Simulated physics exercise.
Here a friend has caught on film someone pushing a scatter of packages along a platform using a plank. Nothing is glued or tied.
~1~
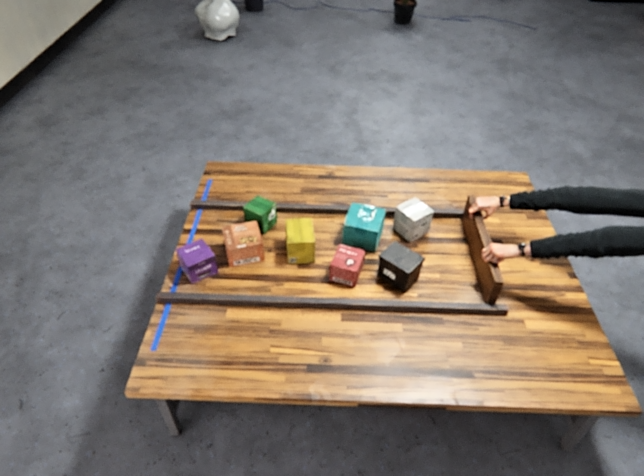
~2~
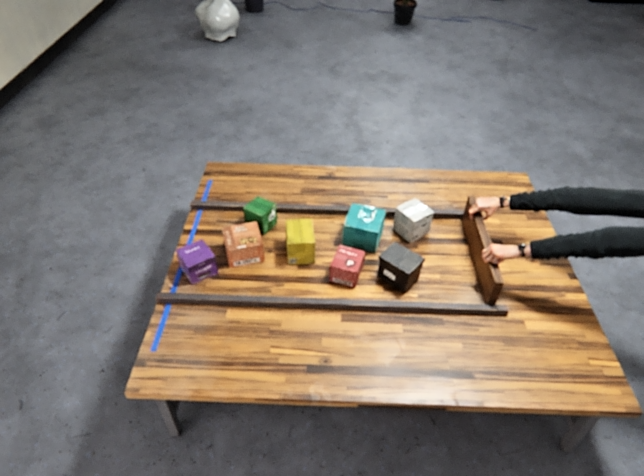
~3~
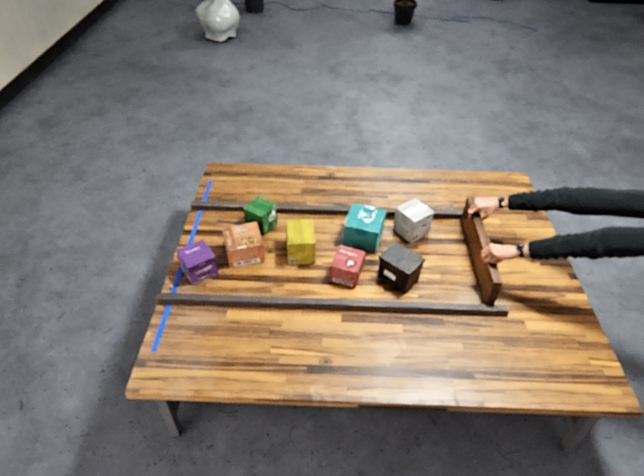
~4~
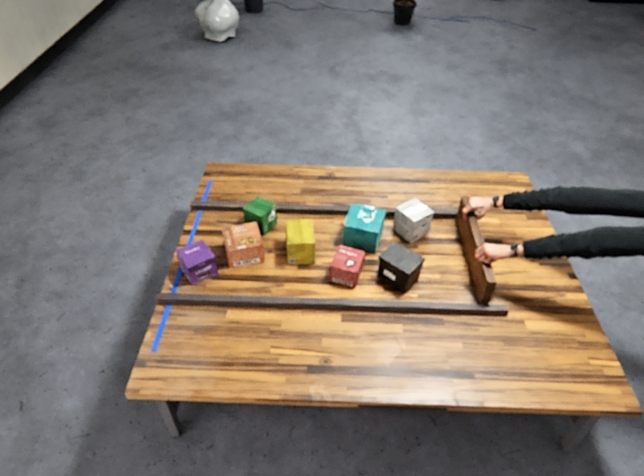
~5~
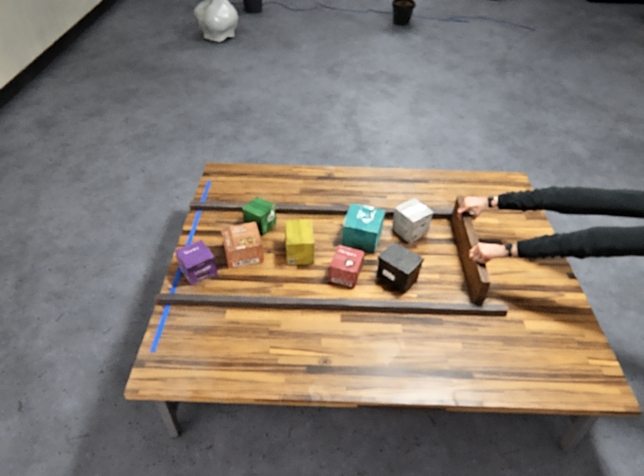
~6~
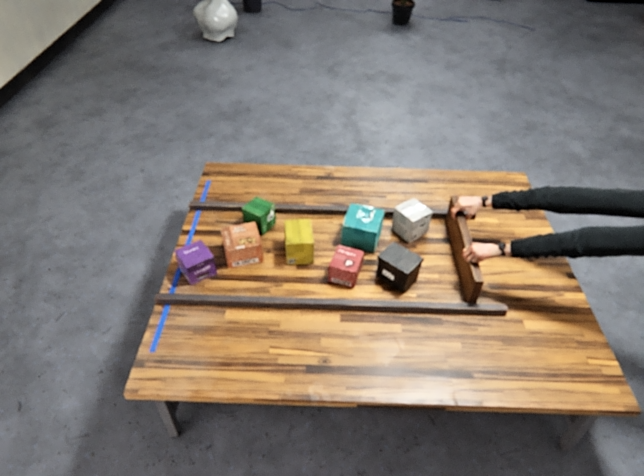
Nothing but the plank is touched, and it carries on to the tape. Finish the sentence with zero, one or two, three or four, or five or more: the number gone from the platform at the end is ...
The number gone from the platform at the end is five or more.
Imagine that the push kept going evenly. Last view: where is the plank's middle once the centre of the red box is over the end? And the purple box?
I reckon its middle sits around (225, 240) and then around (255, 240).
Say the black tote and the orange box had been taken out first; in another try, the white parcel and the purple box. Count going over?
First try 6, second try 6.
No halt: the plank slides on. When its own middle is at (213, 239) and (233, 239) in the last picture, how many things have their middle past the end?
Beyond the end: 5, then 2.
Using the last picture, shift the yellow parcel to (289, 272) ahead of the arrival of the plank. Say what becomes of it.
It goes off the edge.
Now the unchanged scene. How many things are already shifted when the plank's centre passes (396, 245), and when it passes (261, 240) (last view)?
At the first spot the count is 4, and at the second it is 8.
A little later, none off yet; purple box at rest near (196, 262); orange box at rest near (242, 245); green parcel at rest near (259, 216).
Next, none off yet; purple box shifted a little near (186, 264); orange box shifted about its own width near (202, 231); green parcel shifted about its own width near (239, 214).
When it is over, the number that fall off is five or more; down, white parcel, black tote, turquoise parcel, red box, yellow parcel, green parcel, orange box and purple box.
